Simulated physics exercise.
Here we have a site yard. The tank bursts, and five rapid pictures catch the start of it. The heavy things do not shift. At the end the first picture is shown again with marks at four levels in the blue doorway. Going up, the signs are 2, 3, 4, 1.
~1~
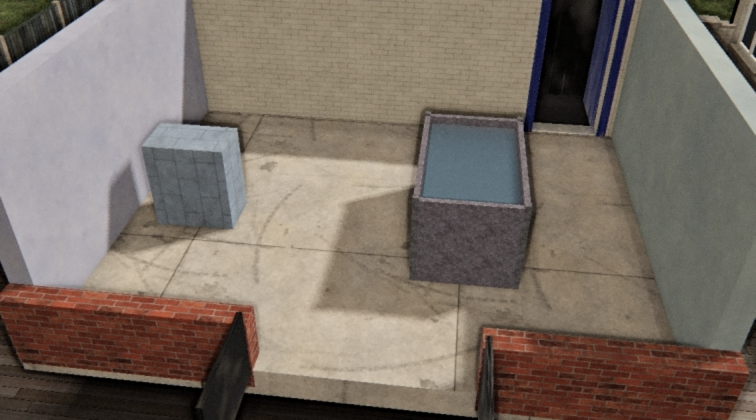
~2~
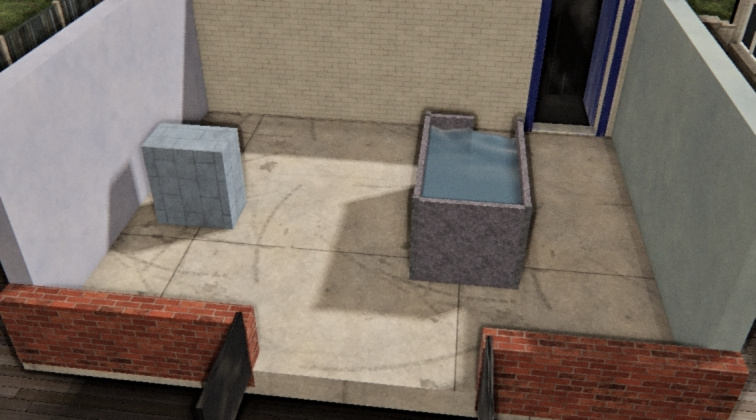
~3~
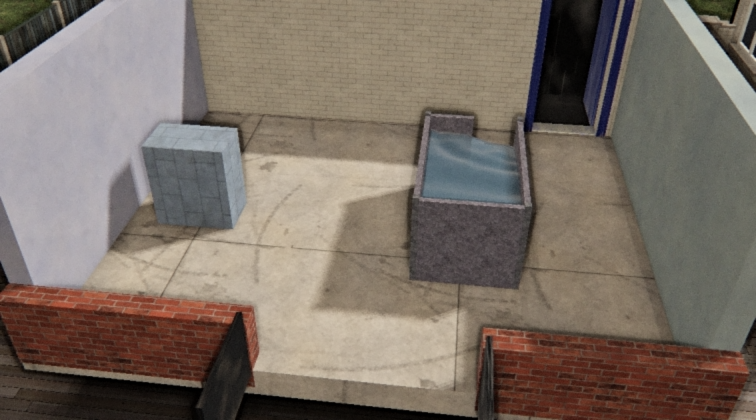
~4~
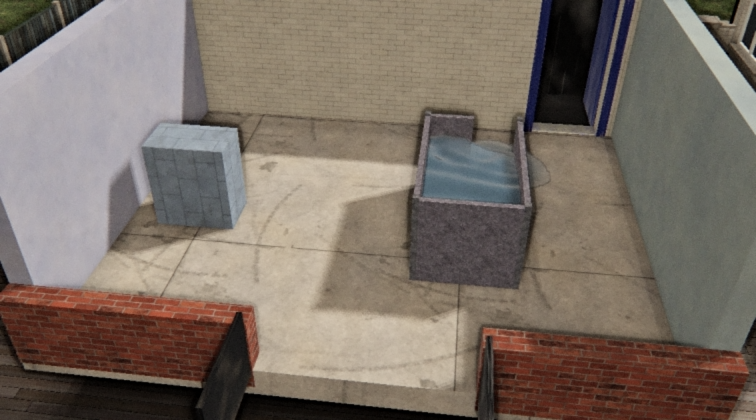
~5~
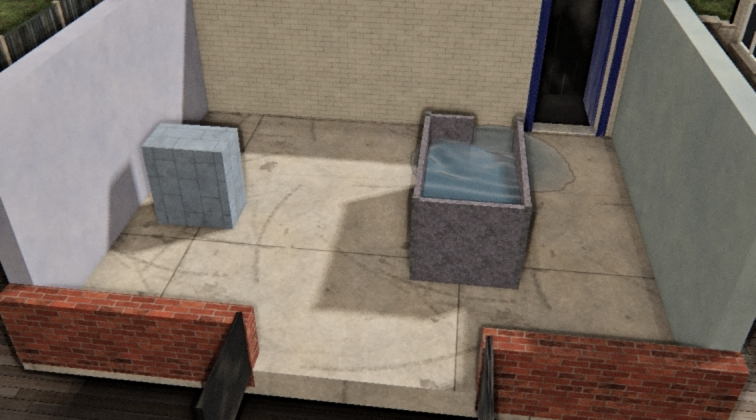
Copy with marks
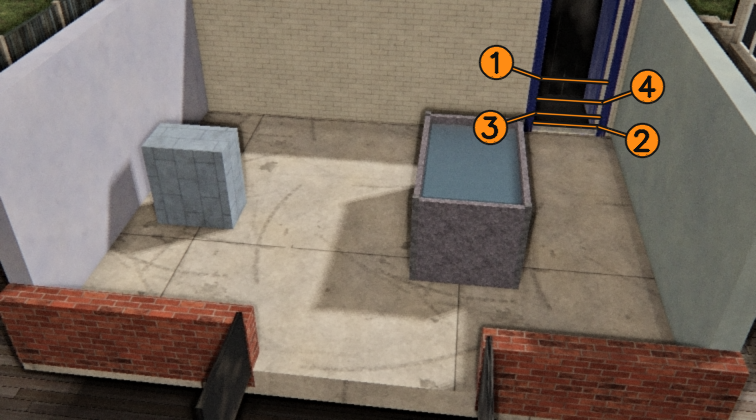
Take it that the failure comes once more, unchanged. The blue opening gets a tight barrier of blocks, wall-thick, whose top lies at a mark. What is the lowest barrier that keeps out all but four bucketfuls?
Use mark 3.
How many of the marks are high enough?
Three of the four.
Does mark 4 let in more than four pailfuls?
No, that is safe.
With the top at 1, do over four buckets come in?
No, not at all.
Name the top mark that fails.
Here it is mark 2.
On the marked copy, 1 at (573, 80); 2 at (565, 124); 3 at (567, 115); 4 at (570, 100); from the bottom up 2, 3, 4, 1.
With 1, nothing gets over.
With 2, about 12 bucketfuls get in.
With 3, a bucket or two gets in.
With 4, nothing gets over.
